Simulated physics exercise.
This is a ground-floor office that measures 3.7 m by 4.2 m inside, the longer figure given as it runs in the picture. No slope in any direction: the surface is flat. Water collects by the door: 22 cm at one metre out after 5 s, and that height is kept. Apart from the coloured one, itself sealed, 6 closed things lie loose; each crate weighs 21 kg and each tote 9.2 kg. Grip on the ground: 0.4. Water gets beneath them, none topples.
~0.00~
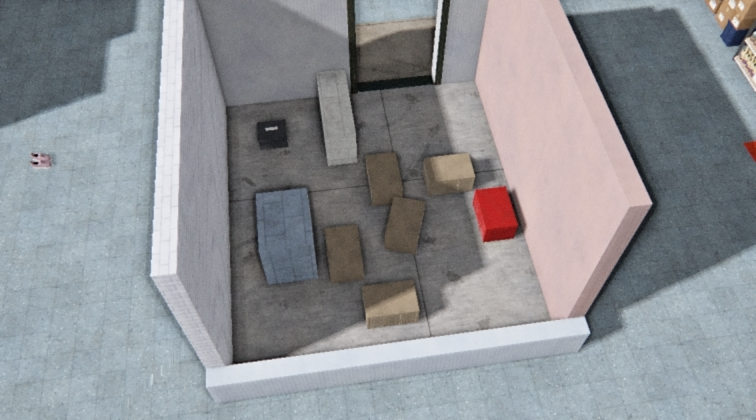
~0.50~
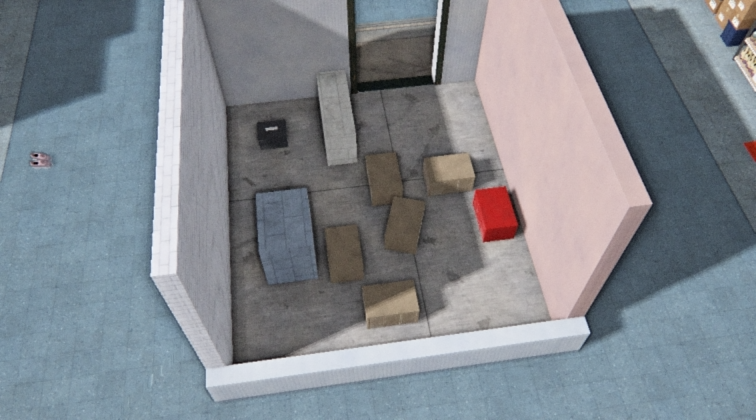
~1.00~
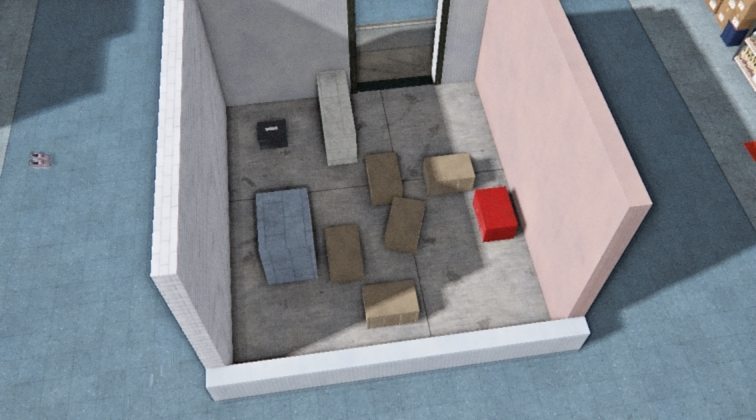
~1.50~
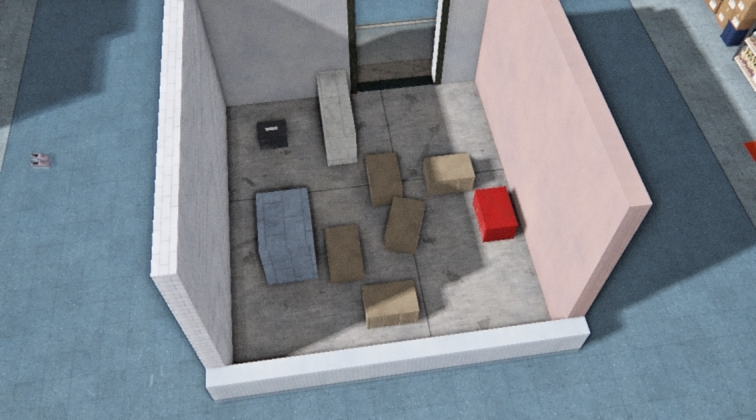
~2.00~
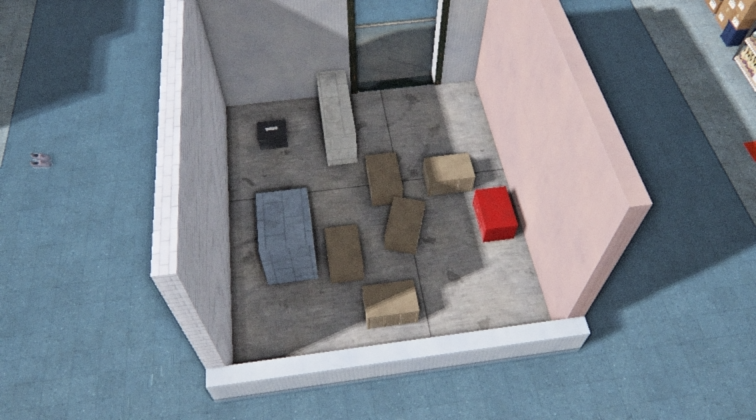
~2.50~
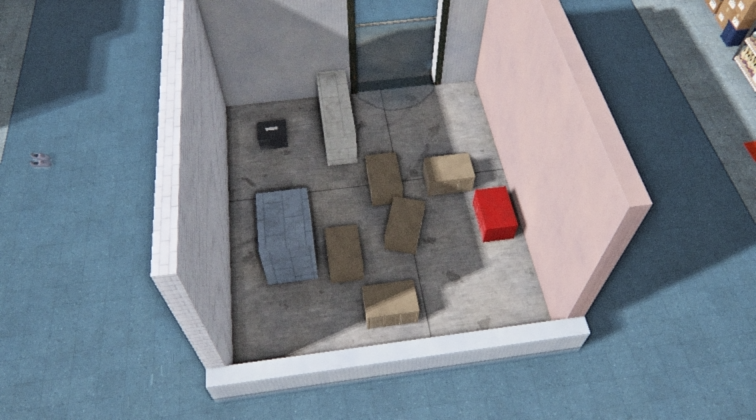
In the video, a red crate and several brown boxes sit still on the floor of a roofless, walled room seen from above, while shadows shift across the ground outside and a faint wet patch appears by the doorway.
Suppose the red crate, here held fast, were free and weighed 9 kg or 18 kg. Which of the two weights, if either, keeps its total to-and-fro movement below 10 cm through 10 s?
Neither wins.
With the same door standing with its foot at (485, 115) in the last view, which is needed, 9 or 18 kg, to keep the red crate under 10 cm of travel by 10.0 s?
Under that change the large mass is required.
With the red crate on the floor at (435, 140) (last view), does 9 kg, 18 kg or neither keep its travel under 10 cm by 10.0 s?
Looking at the loads, neither keeps it.
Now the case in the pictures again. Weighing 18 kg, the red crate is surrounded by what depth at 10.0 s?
Around 15 cm.
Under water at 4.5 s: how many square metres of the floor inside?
The covered patch comes to about 4.0 m2.
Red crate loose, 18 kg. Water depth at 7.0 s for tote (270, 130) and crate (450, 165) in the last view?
Depth approx. 1 cm / 10 cm.
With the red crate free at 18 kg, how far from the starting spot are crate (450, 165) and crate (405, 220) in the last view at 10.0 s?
One is off by 200 cm, the other by 80 cm, in the order asked.
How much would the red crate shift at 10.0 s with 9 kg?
I'd put it at about 140 cm.
After 3.5 s the red crate would be 0 cm from its start with 9 kg and 0 cm from its start with 18 kg; 0 cm of water round it then.
After 4.5 s the red crate would be 0 cm from its start with 9 kg and 0 cm from its start with 18 kg; 0 cm of water round it then.
After 7.0 s the red crate would be 83 cm from its start with 9 kg and 64 cm from its start with 18 kg; 7 cm of water round it then.
After 10.0 s the red crate would be 142 cm from its start with 9 kg and 163 cm from its start with 18 kg; 15 cm of water round it then.
